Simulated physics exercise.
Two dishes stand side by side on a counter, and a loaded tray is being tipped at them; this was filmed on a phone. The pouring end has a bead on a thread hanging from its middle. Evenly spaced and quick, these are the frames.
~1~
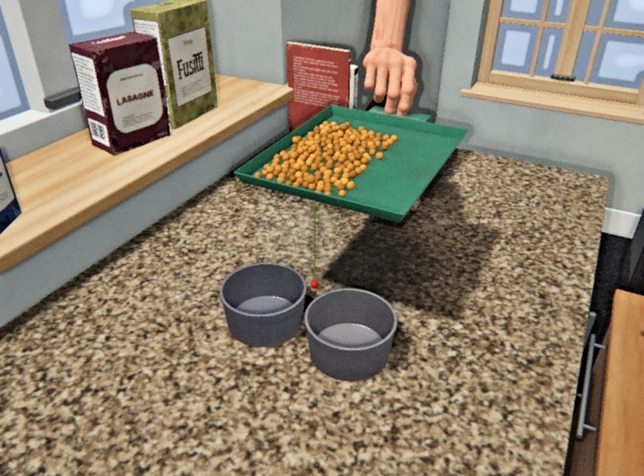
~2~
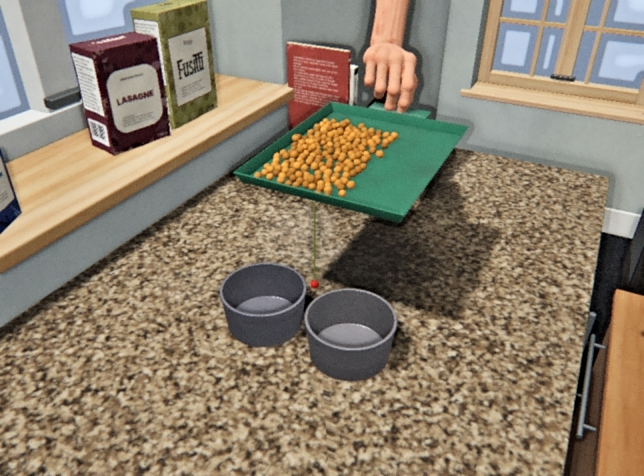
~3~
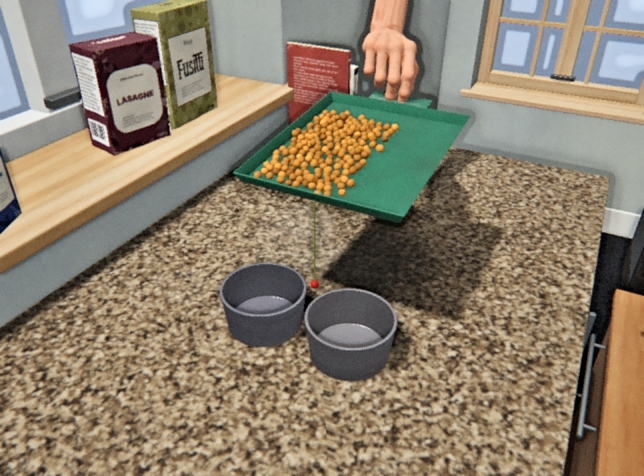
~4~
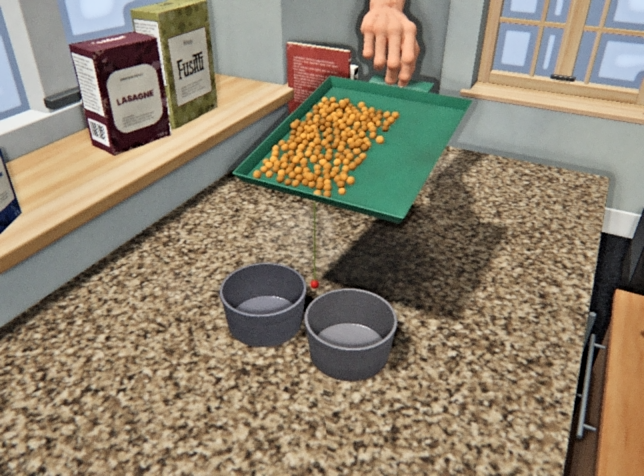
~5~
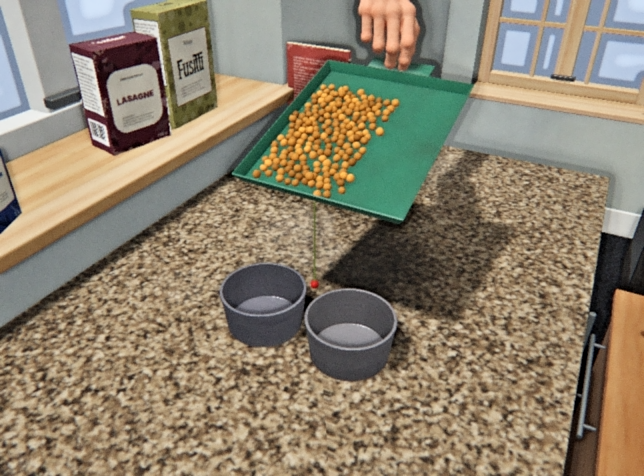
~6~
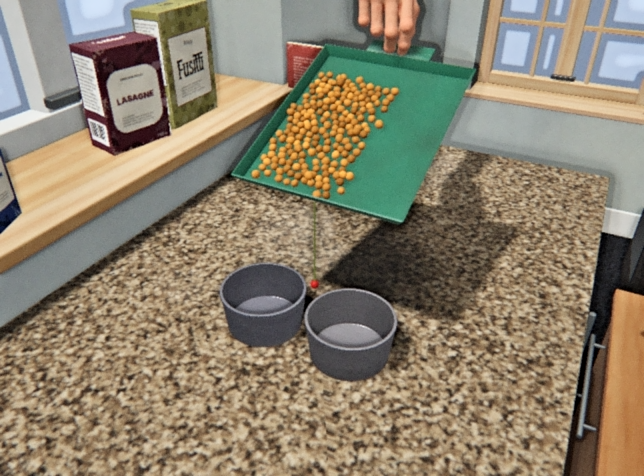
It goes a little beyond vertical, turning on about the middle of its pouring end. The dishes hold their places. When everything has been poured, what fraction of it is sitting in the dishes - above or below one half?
Above one half.
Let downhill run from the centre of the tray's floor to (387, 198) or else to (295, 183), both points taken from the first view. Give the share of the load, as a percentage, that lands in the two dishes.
I'd expect around 50 in a hundred first and around 80 in a hundred second.
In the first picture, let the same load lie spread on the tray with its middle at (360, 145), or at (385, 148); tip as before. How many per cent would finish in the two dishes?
In turn 60 and 60 in a hundred.
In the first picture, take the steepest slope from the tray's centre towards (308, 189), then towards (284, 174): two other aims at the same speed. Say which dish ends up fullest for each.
1: The dish to the left. 2: The dish to the left.
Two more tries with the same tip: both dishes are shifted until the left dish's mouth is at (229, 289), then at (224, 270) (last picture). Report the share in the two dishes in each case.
Around 70 % followed by around 30 %.
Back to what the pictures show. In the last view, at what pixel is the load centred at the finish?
Roughly at (319, 350), give or take.
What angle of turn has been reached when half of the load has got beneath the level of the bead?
That happens at around 95°.
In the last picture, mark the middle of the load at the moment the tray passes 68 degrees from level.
Check around (306, 187) in the last picture.
Soon, tray tipped steeply; most on the tray; a stray few in the right dish; about a quarter in the air.
A while on, tray tipped past a quarter turn; about a third in the right dish; about a quarter in the left dish; about a quarter outside both; a small part in the air.
Towards the end, tray tipped past a quarter turn; about half in the right dish; about a quarter in the left dish; about a third outside both.
Finally, tray tipped past a quarter turn; about half in the right dish; about a quarter in the left dish; about a third outside both.
